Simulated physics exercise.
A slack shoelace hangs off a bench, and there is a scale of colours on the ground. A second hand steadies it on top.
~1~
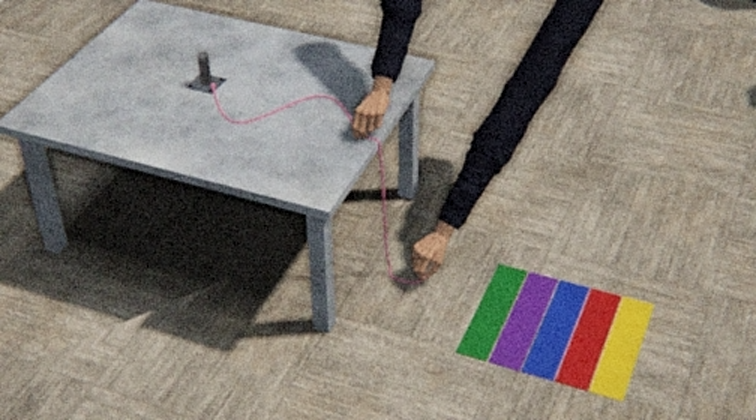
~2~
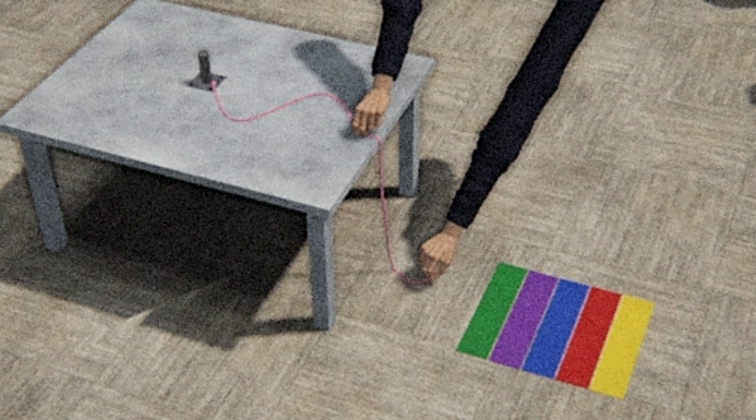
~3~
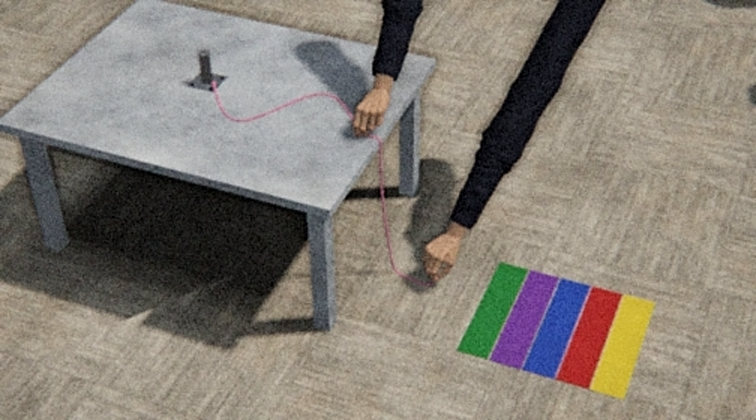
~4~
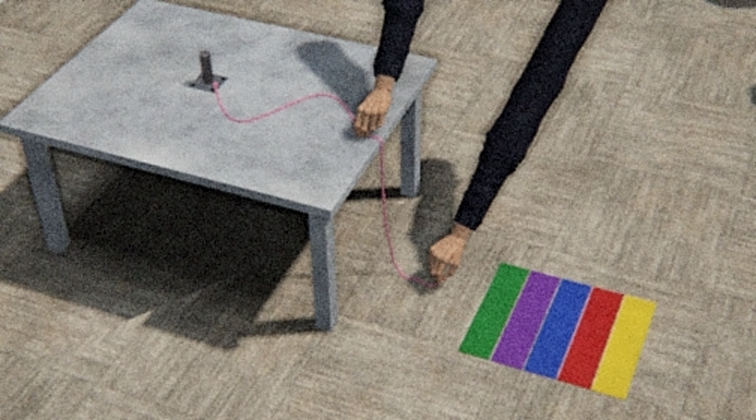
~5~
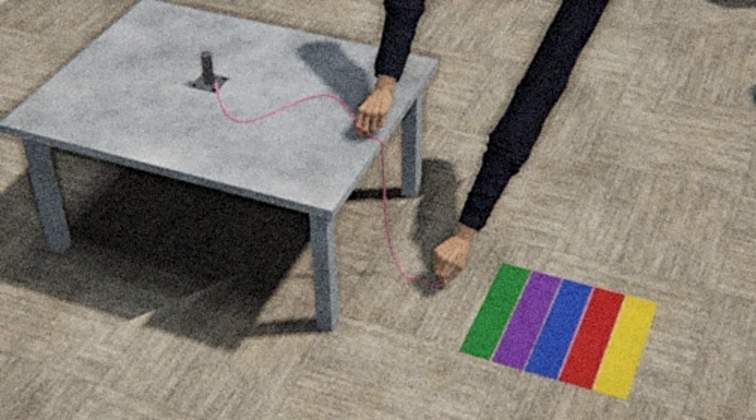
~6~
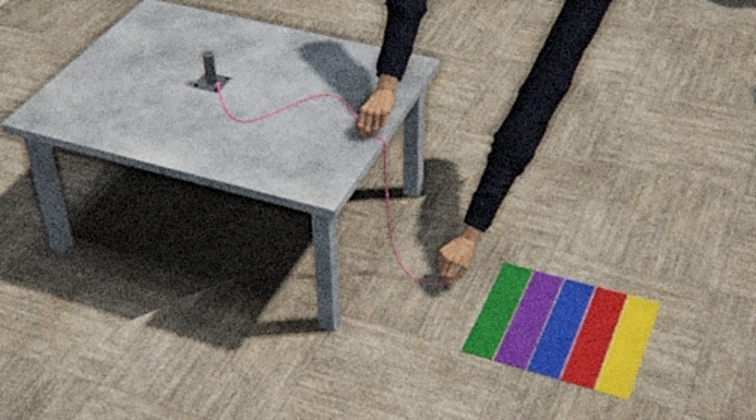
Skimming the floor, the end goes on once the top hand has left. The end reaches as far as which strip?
As far as the yellow strip.
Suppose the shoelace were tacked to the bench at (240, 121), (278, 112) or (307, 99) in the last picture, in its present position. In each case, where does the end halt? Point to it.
It would sit near (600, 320) the first time, (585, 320) the second and (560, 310) the third.
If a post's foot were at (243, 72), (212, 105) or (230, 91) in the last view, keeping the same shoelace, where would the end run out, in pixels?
In pixels, the answers are (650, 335), (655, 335) and (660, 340).
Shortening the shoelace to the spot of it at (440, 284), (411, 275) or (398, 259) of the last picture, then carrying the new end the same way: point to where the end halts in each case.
In that order: (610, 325), (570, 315) and (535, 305).
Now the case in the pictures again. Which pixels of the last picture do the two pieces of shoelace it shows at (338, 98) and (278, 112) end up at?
The first moves to (378, 131), the second to (316, 113).
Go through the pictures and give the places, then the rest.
The first picture shows end (425, 277); green (479, 340); purple (511, 349); blue (544, 359); red (578, 368); yellow (612, 378).
The second picture shows end (433, 278); shoelace through (218, 103) (273, 111) (338, 101) (371, 137) (382, 198) (390, 257).
The third picture shows end (437, 278).
The fourth picture shows end (442, 280); shoelace through (220, 104) (275, 112) (340, 101) (373, 137) (384, 199) (393, 259).
The fifth picture shows end (446, 281).
The sixth picture shows end (451, 282); shoelace through (223, 104) (278, 112) (343, 102) (376, 137) (387, 199) (398, 260).
Early on, end near (579, 316); over blue.
Midway, end near (611, 325); over red.
At the end of the slack, end near (631, 330); over yellow. The end stops over the yellow strip.
